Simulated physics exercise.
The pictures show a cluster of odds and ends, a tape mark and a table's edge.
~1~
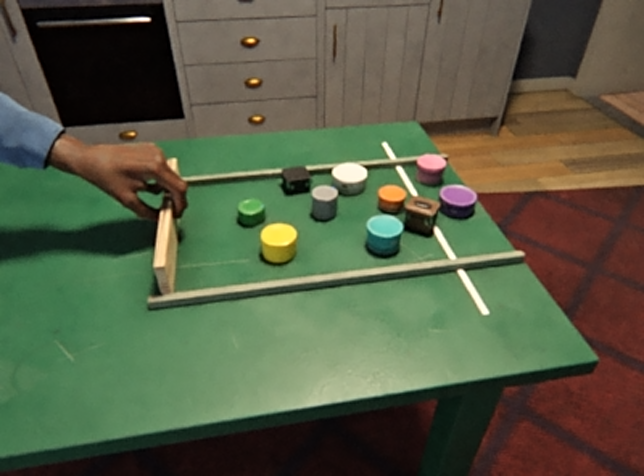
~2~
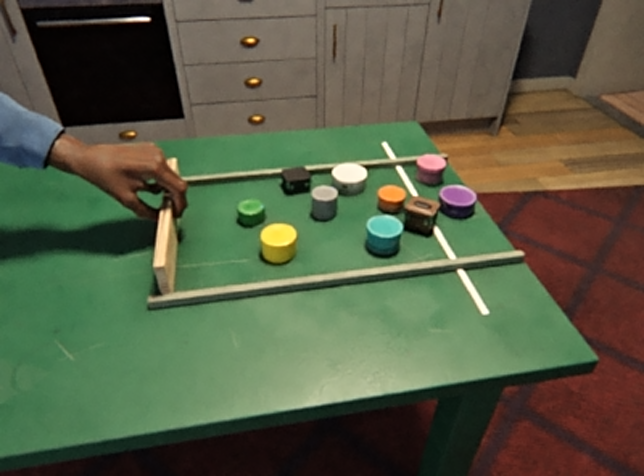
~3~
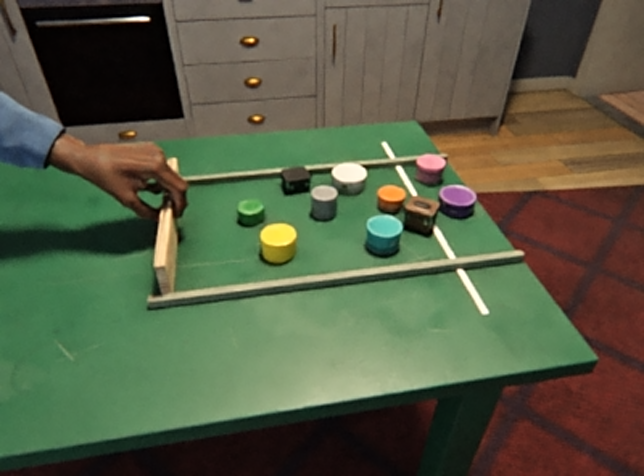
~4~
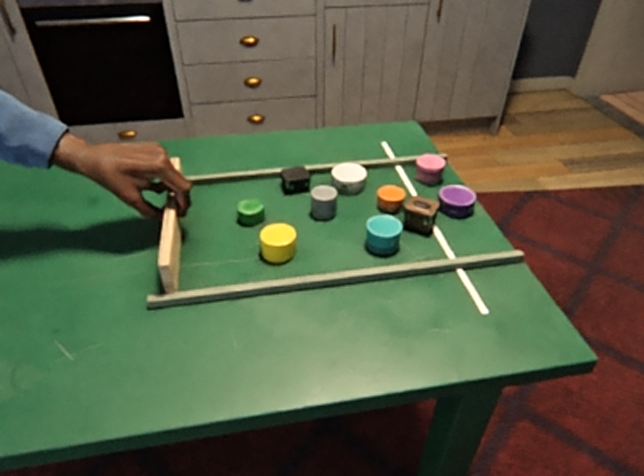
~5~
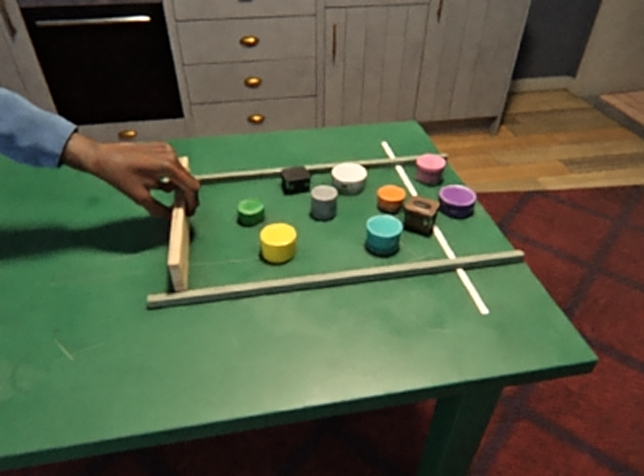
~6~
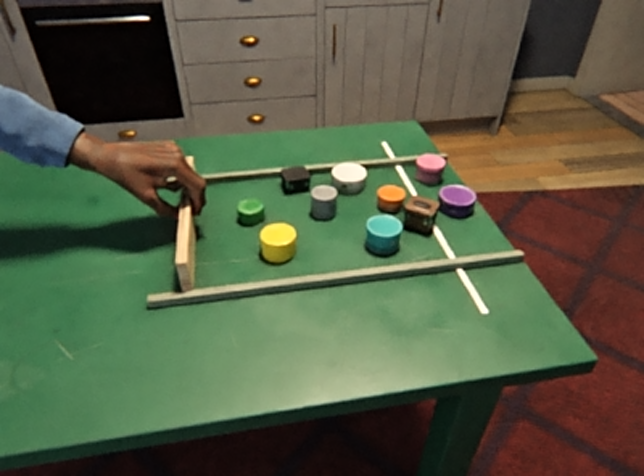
A hand slides a wooden board slightly right toward colourful tubs on a green table.
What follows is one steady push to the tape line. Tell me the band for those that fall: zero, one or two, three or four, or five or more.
The number that fall off is one or two.
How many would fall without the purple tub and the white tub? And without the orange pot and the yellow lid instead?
The counts: 0 and 1.
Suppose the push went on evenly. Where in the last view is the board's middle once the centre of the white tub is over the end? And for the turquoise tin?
About (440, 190), and (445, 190) for the other.
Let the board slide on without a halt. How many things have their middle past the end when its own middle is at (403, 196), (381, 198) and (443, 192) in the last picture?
The counts: 0, 0 and 4.
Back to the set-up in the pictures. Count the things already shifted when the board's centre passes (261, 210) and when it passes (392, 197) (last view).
At the one place 2, at the other 10.
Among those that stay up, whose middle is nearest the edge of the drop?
It is the purple tub.
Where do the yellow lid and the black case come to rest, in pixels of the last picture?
About (456, 227), and the other about (416, 170).
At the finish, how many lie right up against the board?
That makes 3.
Early on, none off yet; purple tub at rest near (456, 201); pink pot at rest near (430, 170); brown case at rest near (421, 215).
A while later, none off yet; purple tub travelled a little near (470, 201); pink pot travelled about its own width near (446, 168); brown case travelled about its own width near (452, 214).
Finally, the number that fall off is one or two; lost, pink pot.
